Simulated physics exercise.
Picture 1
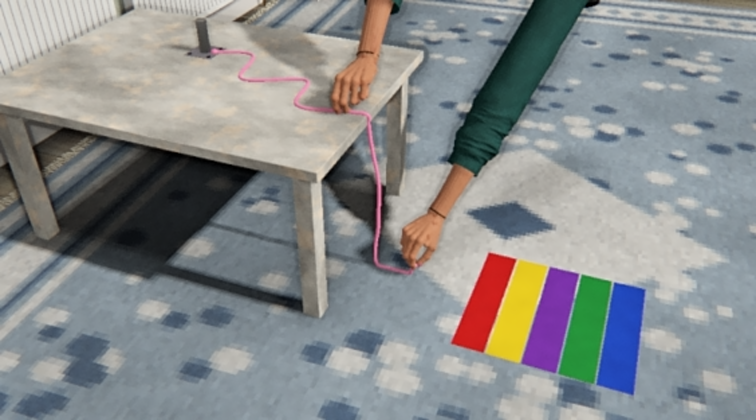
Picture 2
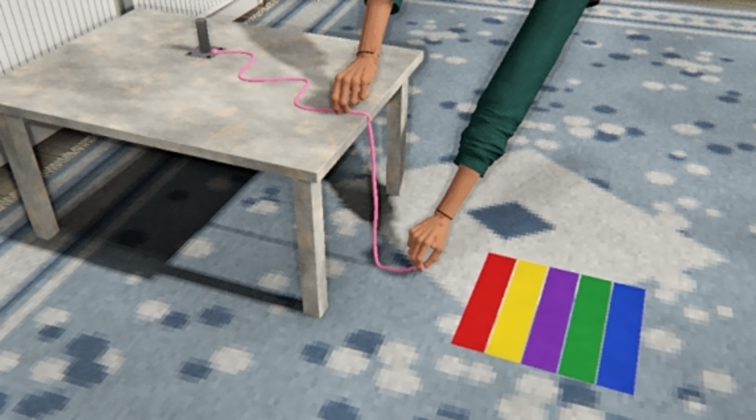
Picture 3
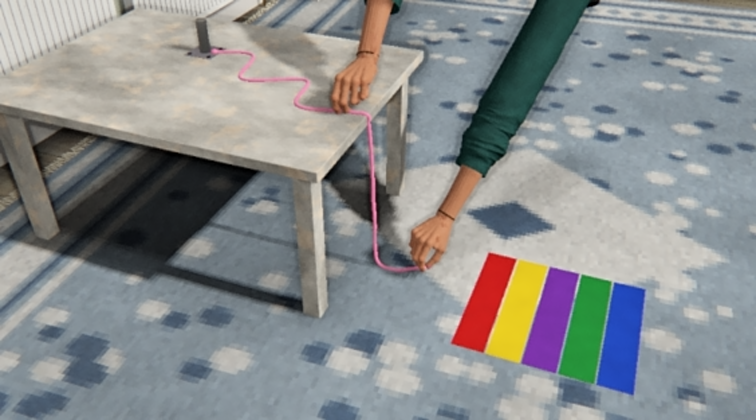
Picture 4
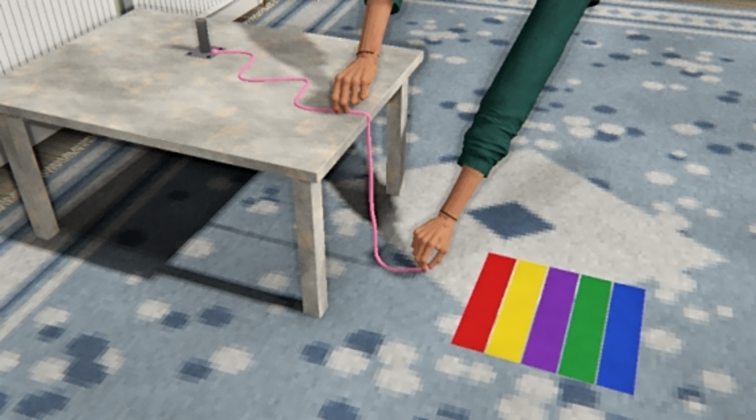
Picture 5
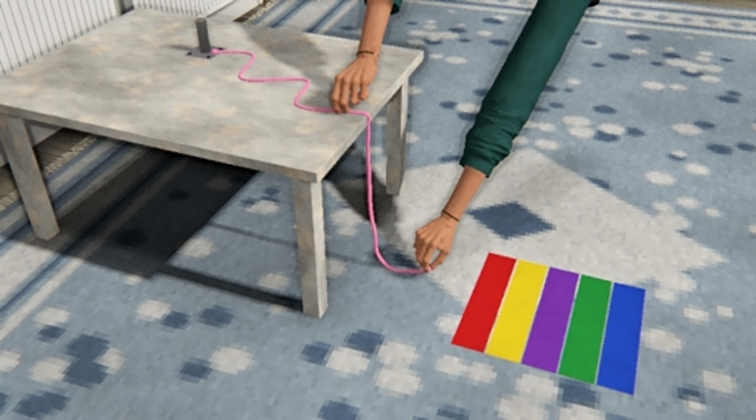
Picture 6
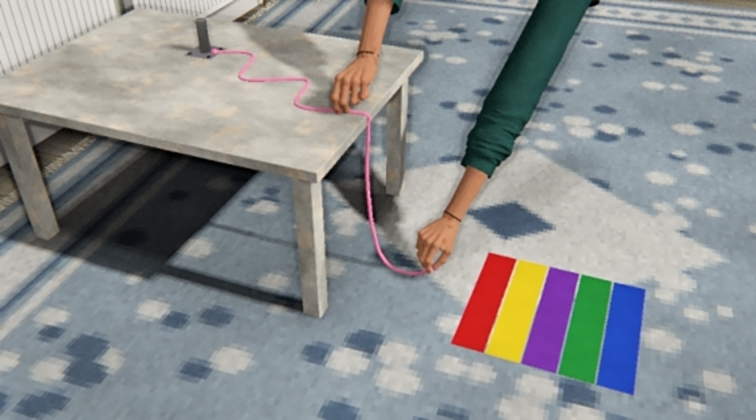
A hand near the floor draws the pink cord's end slightly right, toward the coloured strips.
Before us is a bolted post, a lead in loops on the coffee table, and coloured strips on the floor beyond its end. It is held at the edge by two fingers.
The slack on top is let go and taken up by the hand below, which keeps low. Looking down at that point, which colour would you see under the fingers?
You would see blue.
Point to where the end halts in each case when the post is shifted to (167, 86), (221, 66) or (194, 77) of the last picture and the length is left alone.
About (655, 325), then (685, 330), then (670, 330).
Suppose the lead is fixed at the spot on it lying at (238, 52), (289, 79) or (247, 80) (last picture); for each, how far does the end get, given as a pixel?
Approximately (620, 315), (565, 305) and (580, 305) respectively.
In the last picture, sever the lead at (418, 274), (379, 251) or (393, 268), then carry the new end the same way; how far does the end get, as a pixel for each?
About (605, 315) first, then about (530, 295), and finally about (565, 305).
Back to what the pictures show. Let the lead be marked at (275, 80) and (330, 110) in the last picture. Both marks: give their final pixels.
They end up at (312, 87) and (414, 140).
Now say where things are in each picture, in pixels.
The first picture shows end (416, 265); red (474, 330); yellow (509, 339); purple (544, 349); green (580, 359); blue (618, 369).
The second picture shows end (423, 267); lead through (248, 53) (252, 81) (302, 92) (349, 112) (374, 180) (375, 246).
The third picture shows end (425, 267).
The fourth picture shows end (427, 268); lead through (248, 53) (252, 81) (302, 92) (349, 112) (371, 180) (375, 247).
The fifth picture shows end (430, 268).
The sixth picture shows end (432, 269); lead through (248, 53) (252, 81) (302, 92) (349, 112) (367, 179) (377, 246).
Soon after, end near (558, 301); over purple.
After that, end near (602, 312); over green.
At the stop, end near (629, 318); over blue. Over blue.
